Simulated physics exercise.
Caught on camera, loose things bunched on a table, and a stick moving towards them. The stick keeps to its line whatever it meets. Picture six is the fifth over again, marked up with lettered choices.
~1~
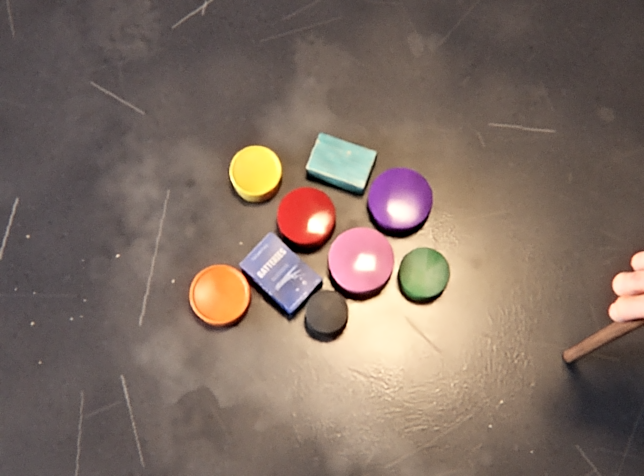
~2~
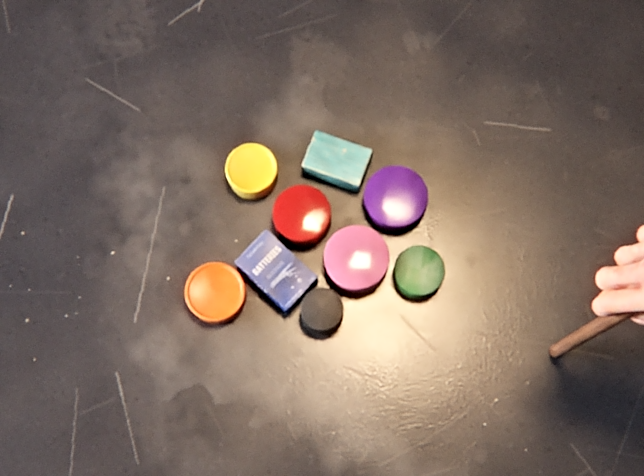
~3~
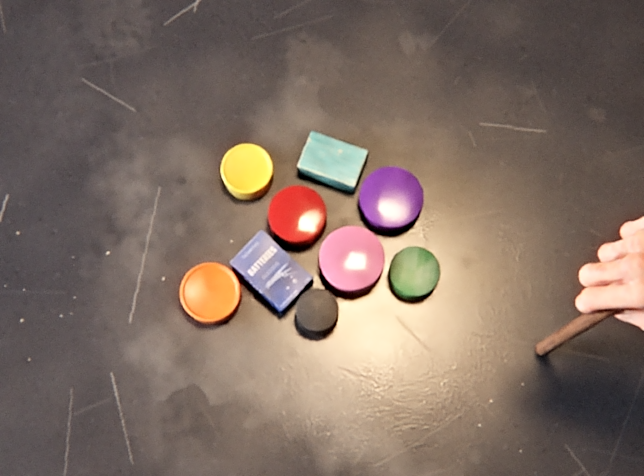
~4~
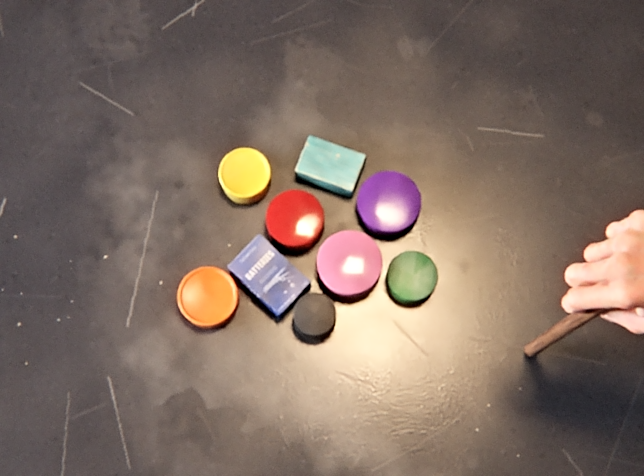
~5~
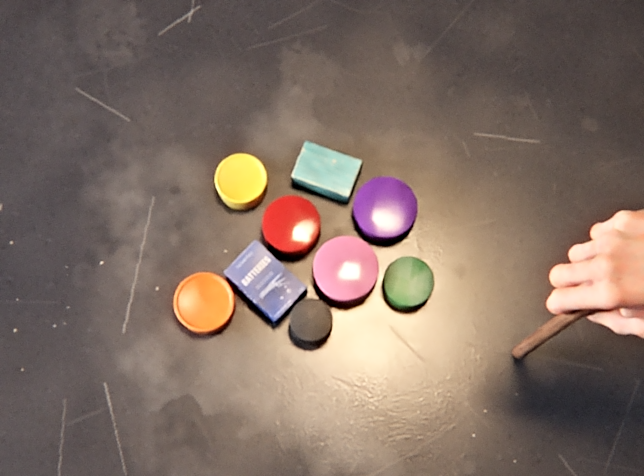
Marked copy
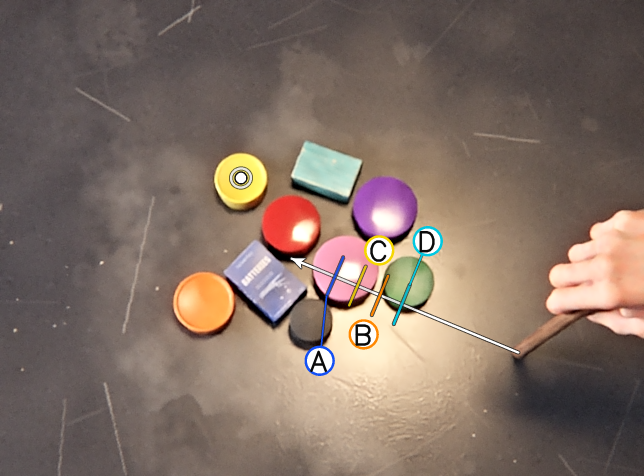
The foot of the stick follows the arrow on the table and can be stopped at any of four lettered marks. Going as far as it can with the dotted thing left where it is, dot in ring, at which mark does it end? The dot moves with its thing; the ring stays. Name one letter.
At C, and not beyond.
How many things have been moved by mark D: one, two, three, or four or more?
It has moved one.
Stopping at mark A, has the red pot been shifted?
Yes.
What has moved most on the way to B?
The green tin.
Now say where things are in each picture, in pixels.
The first picture shows blue box (282, 275); green tin (424, 275); yellow jar (257, 175).
The second picture shows yellow jar (253, 172); turquoise block (337, 162).
The third picture shows red pot (298, 217); orange jar (212, 294).
The fourth picture shows black tin (315, 317); purple pot (389, 205).
The fifth picture shows pink pot (346, 271); blue box (267, 283); green tin (408, 284).
On the copy, A at (335, 277); B at (380, 296); C at (357, 286); D at (402, 304); the arrow from (518, 353) to (291, 259); the white dot at (241, 178).
On C. First, foot of the stick (459, 328).
Then, foot of the stick (402, 304); green tin (401, 271).
Finally, foot of the stick (357, 286); pink pot (326, 261); green tin (400, 268); the dot is still in its ring.
By contrast, A shifts the dotted thing to (228, 169); B keeps the dot in but is short; D keeps the dot in but is short.
